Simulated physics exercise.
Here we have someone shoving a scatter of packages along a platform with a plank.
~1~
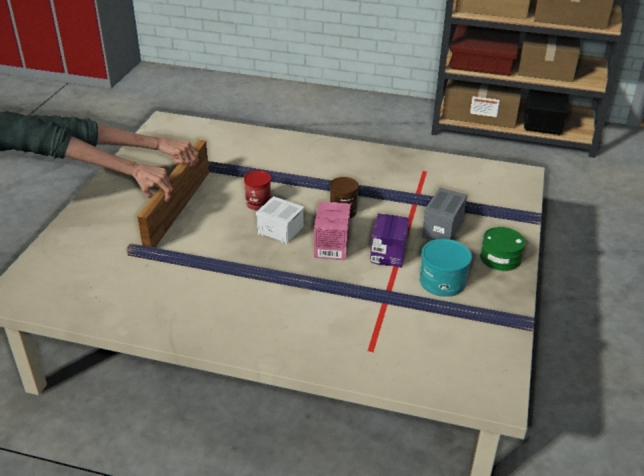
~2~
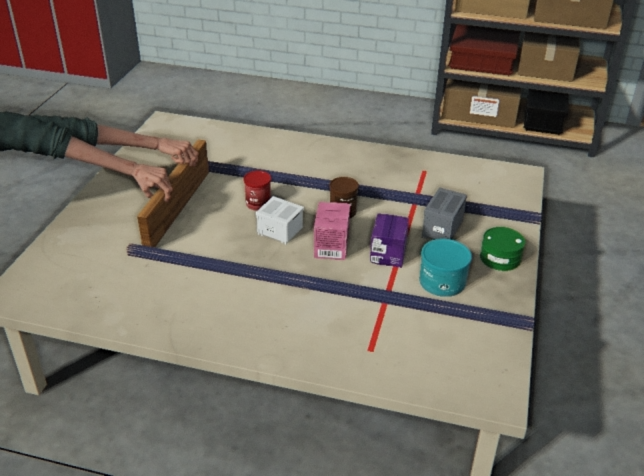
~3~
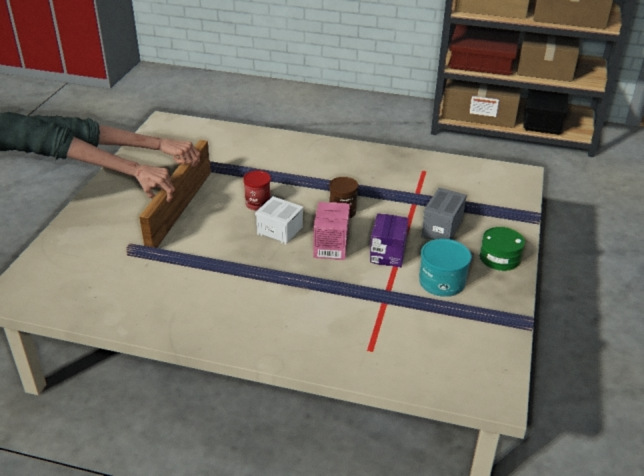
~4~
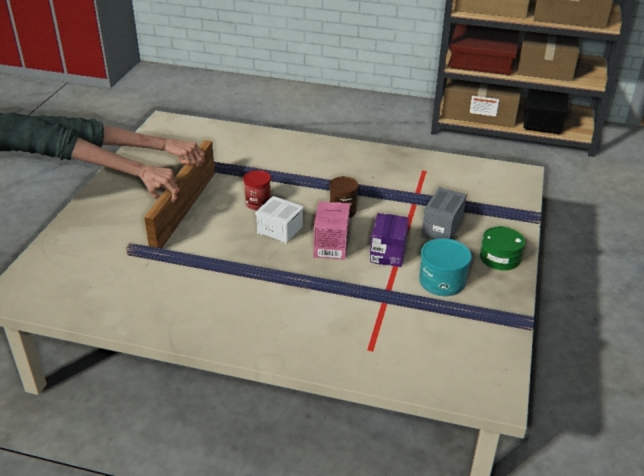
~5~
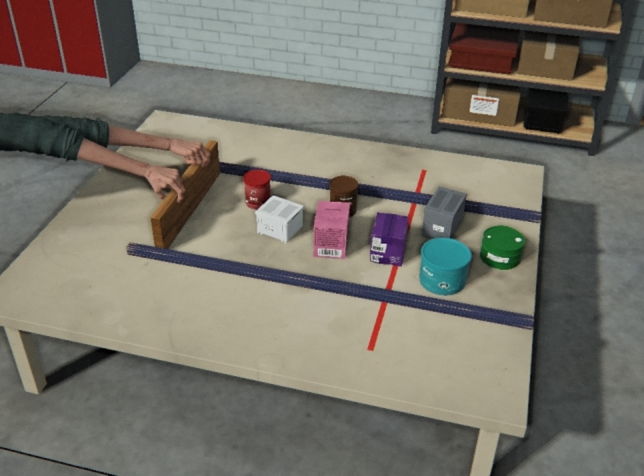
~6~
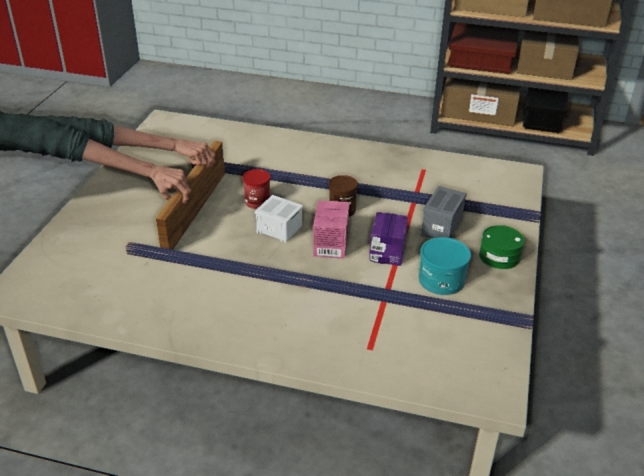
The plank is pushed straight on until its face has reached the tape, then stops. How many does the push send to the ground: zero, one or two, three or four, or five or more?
As it turns out, the number that fall off is zero.
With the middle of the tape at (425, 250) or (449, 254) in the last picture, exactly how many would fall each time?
The counts: 1 and 1.
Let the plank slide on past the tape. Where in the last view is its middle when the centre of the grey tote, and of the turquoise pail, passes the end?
For the grey tote at (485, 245), for the turquoise pail at (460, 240).
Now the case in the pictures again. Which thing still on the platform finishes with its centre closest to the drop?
Foremost is the green canister.
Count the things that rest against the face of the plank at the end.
3 of them.
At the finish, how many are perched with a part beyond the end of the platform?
That would be 1.
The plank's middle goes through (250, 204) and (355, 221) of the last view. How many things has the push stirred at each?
First 1, then 6.
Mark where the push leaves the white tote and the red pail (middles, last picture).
Near (419, 240) and (420, 219).
Soon after, none off yet; green canister at rest near (502, 247); turquoise pail at rest near (444, 266); grey tote at rest near (444, 215).
In the end, the number that fall off is zero.
